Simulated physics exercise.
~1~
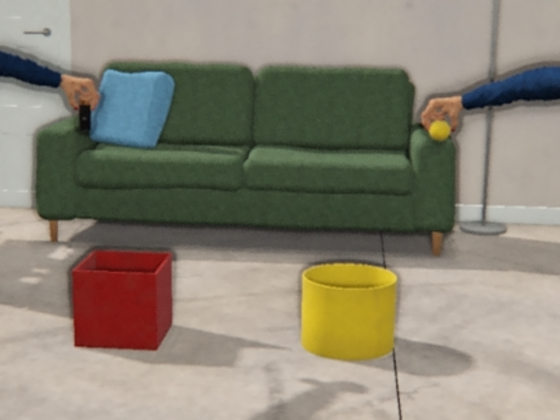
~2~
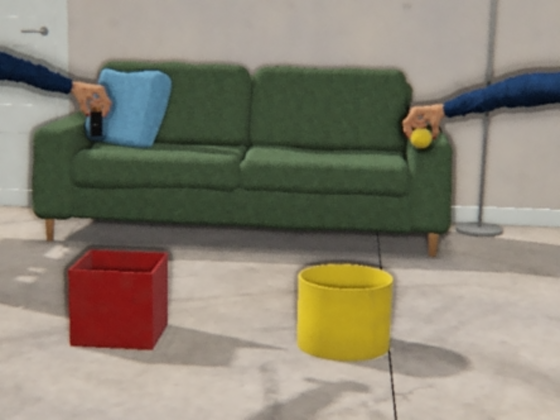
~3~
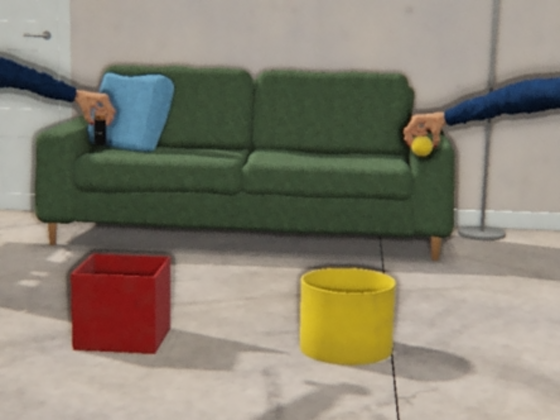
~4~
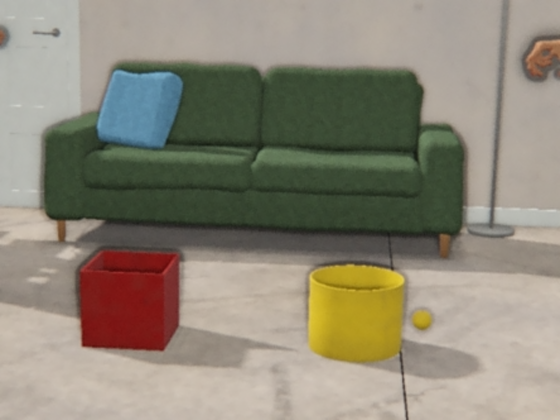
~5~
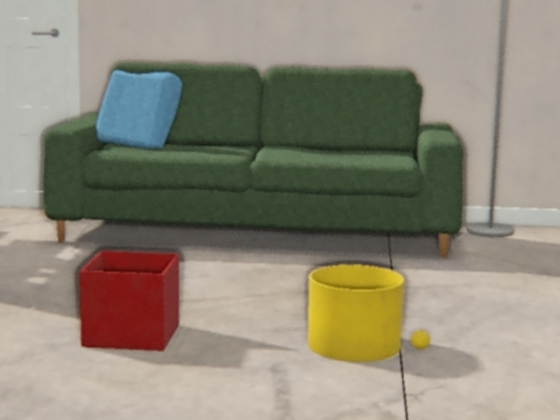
Yellow ball and small black object released by two hands before a green sofa, the ball landing outside the yellow bin.
